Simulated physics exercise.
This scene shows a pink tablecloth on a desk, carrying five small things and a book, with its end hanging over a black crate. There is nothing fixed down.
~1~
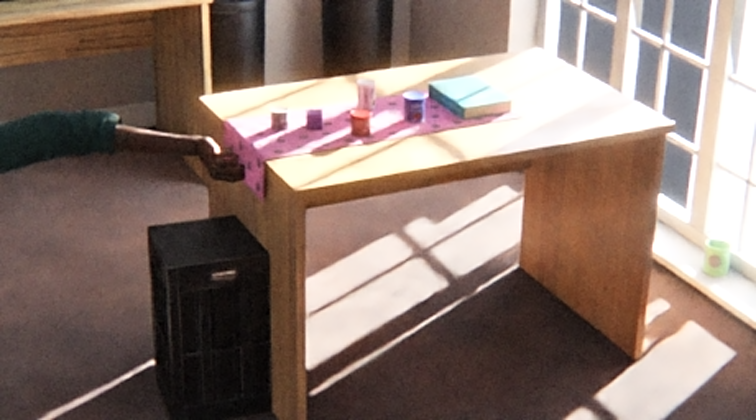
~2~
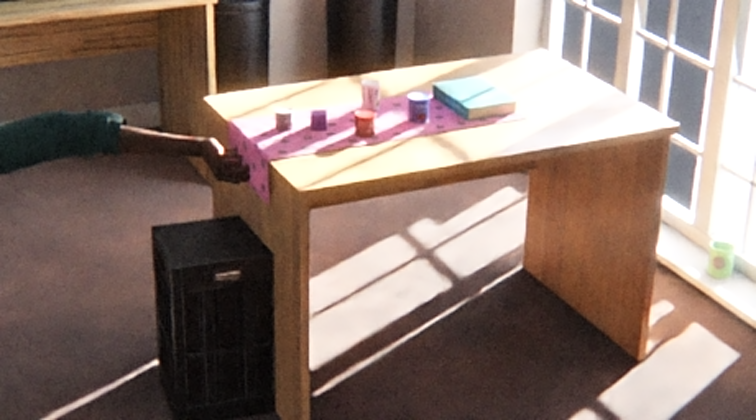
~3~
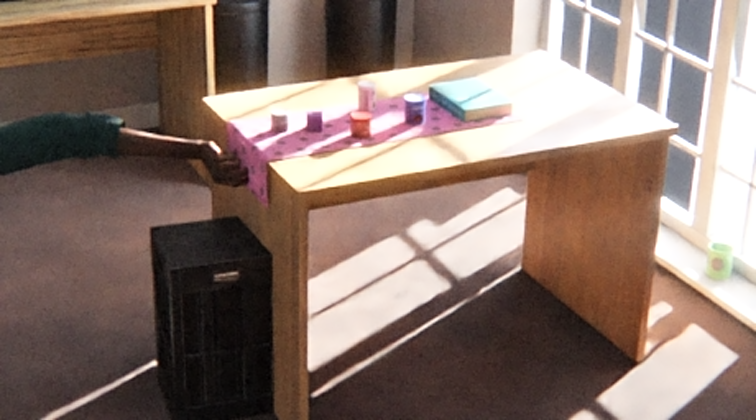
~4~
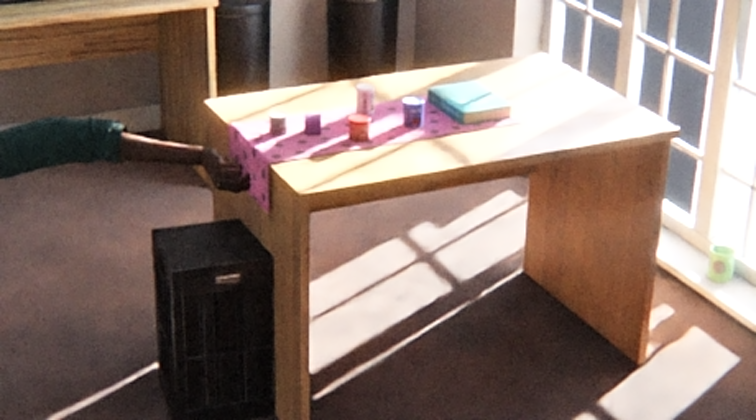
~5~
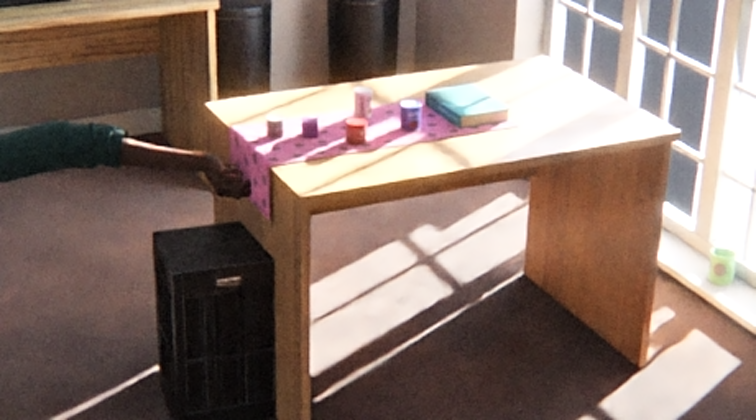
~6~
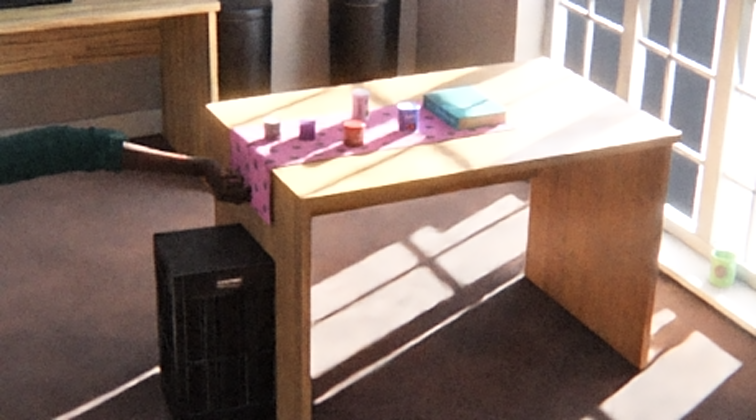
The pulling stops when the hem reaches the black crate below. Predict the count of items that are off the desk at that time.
The drop count comes to one.
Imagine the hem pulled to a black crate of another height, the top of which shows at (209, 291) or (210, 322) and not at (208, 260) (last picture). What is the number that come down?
Numbers: 2; 3.
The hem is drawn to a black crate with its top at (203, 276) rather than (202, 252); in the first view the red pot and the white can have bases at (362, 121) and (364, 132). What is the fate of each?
Red pot stays, white can stays.
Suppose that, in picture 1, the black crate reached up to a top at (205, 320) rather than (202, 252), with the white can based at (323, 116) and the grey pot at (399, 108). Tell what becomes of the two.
The white can ends up off the top and the grey pot ends up still on top.
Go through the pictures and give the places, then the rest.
The first picture shows hem (264, 204); grey pot (280, 110); purple cube (314, 112); red pot (361, 113); white can (366, 82); blue can (415, 95); top of the crate (202, 252).
The second picture shows hem (269, 204); grey pot (284, 110).
The third picture shows hem (268, 208); purple cube (315, 114).
The fourth picture shows hem (269, 214); red pot (359, 118); top of the crate (206, 256).
The fifth picture shows hem (269, 220); white can (363, 90).
The sixth picture shows hem (270, 225); grey pot (273, 120); purple cube (307, 122); red pot (354, 123); white can (361, 92); blue can (408, 106).
Soon after, hem near (250, 219); all still up.
Then, hem on the crate; grey pot gone.
At rest, hem on the crate; grey pot gone. The count of fallen things is one.
